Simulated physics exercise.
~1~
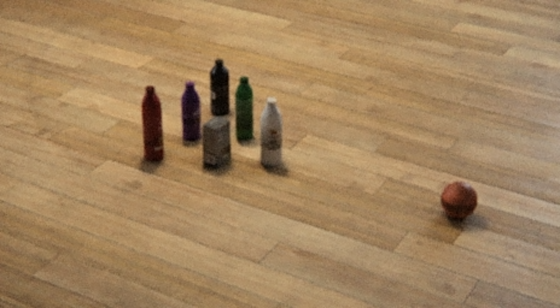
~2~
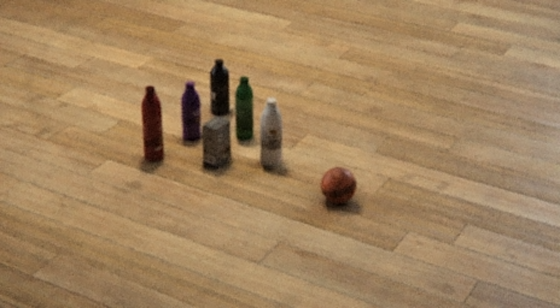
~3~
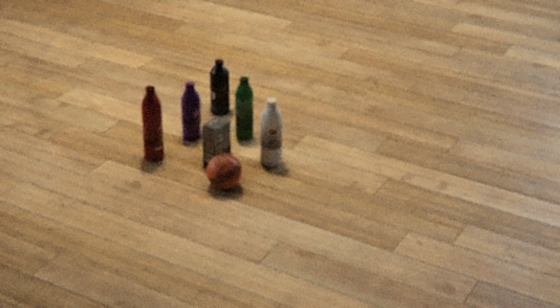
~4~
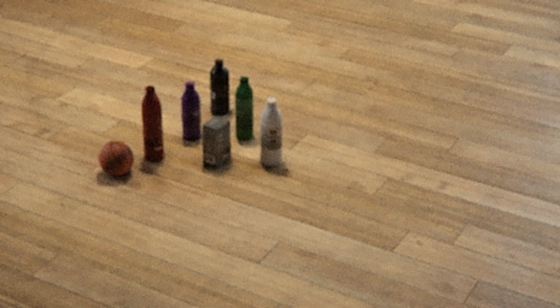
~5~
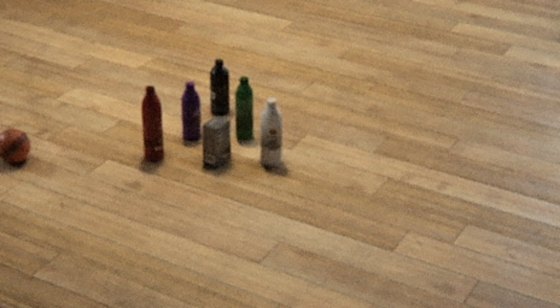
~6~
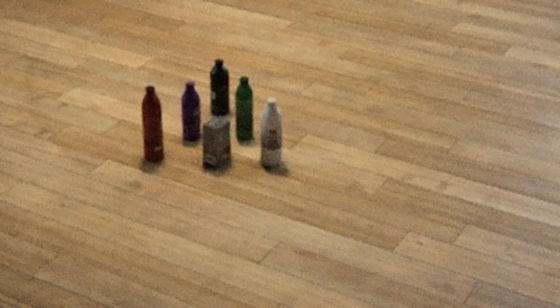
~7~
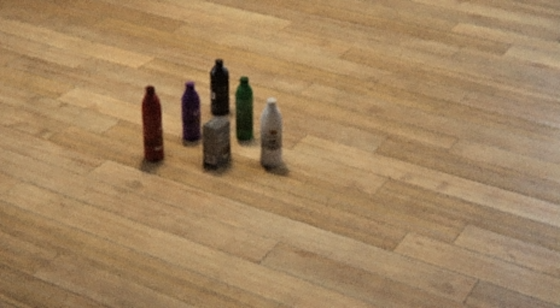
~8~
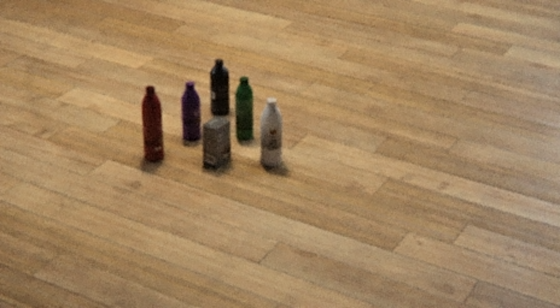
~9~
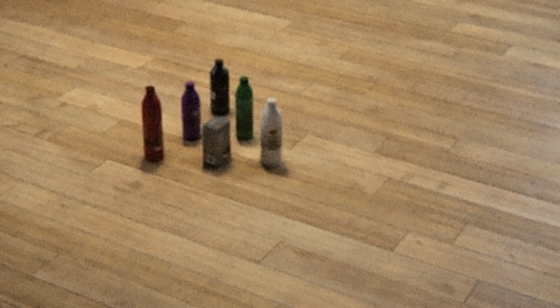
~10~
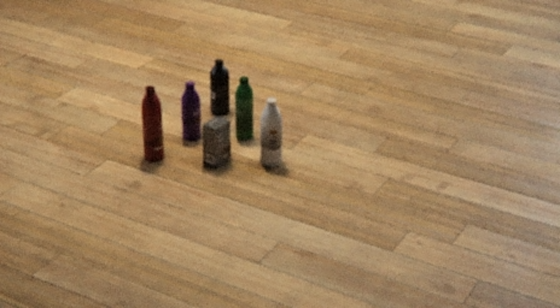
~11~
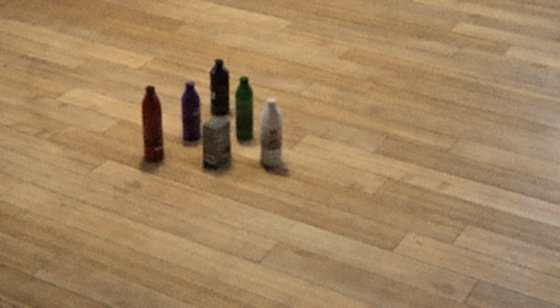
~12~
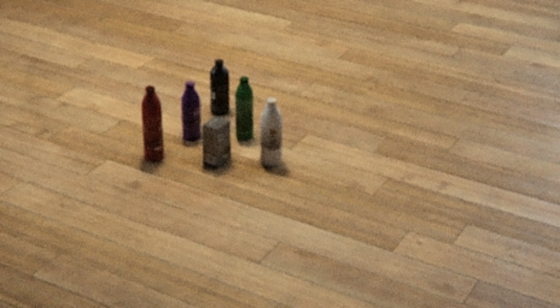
On a wooden floor, an orange ball rolls left past five bottles and a carton, leaving all standing.
